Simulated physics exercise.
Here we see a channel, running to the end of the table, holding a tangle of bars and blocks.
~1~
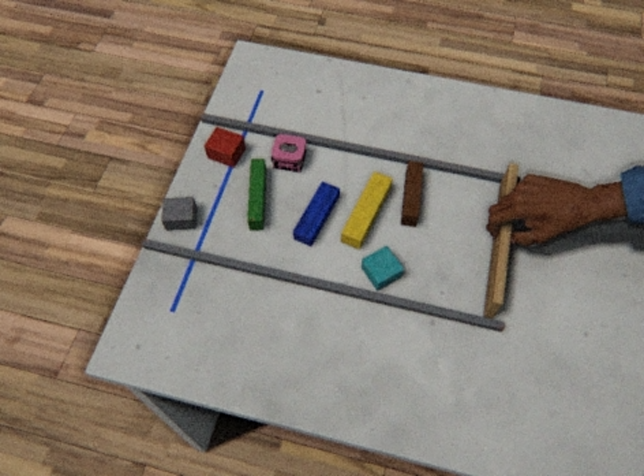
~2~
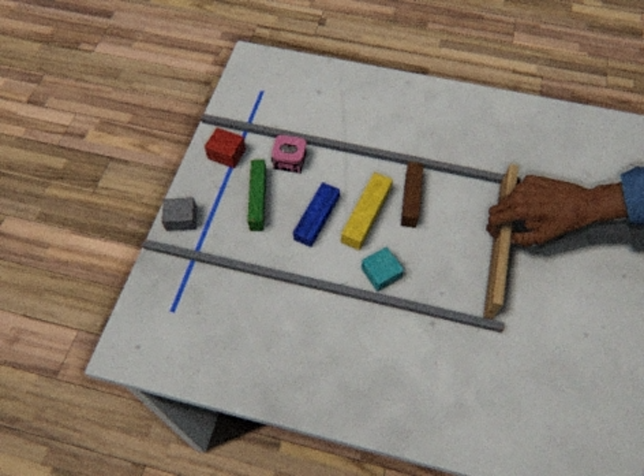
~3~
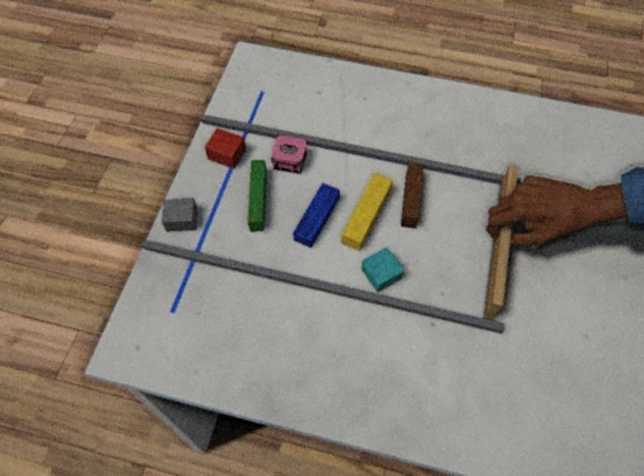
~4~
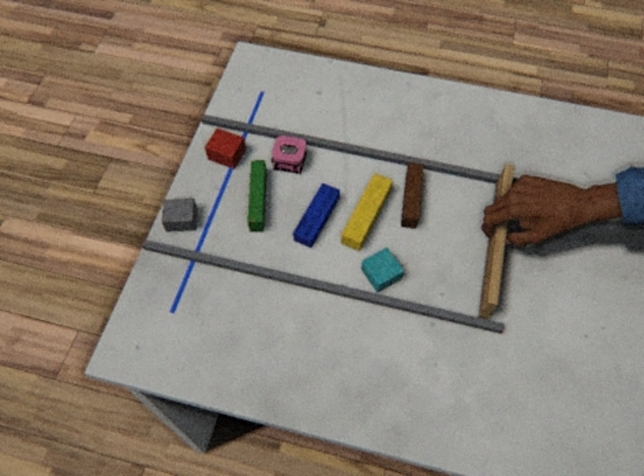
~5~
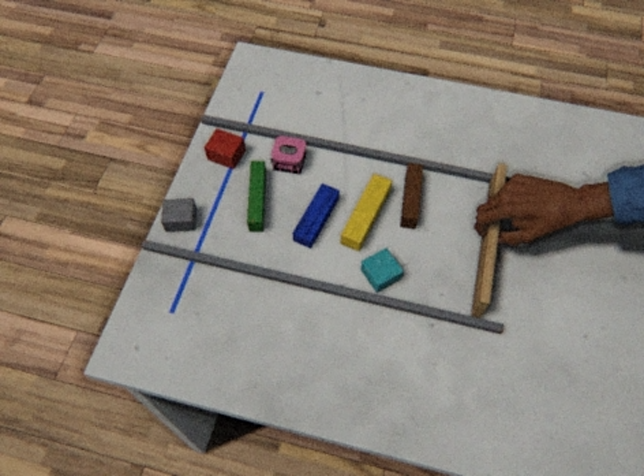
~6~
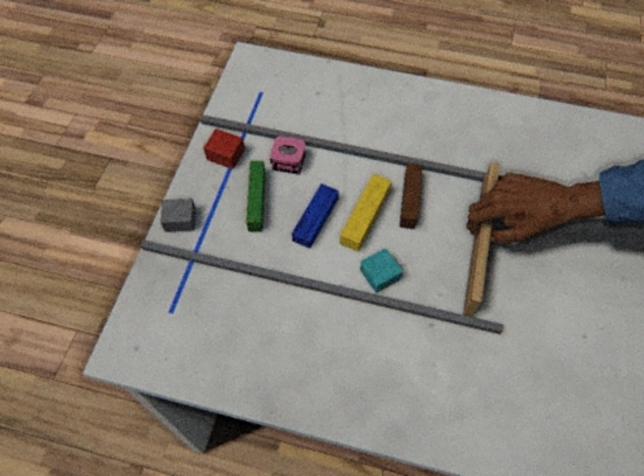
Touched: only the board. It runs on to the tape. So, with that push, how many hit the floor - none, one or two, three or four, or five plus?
I'd say three or four.
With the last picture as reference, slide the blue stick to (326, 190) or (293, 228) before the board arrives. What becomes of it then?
First place: It does not drop; second place: It does not drop.
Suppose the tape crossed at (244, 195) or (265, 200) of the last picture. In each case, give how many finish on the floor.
In order, 2 and 0.
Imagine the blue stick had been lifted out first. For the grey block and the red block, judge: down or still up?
As for the grey block, it topples off; as for the red block, it topples off.
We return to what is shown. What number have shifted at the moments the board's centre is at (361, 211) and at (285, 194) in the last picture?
I count 4 first and 7 after.
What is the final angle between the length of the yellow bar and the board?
It works out to near 0°.
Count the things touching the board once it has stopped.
In total, 2.
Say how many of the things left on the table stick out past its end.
The tally is 2.
Soon after, none off yet; grey block at rest near (178, 215); red block at rest near (225, 149); green bar at rest near (256, 196).
After that, none off yet; grey block displaced about its own width near (160, 214); red block displaced about its own width near (192, 140); green bar displaced about its own width near (195, 183).
In the end, the number that fall off is three or four; gone, green bar, red block and grey block.
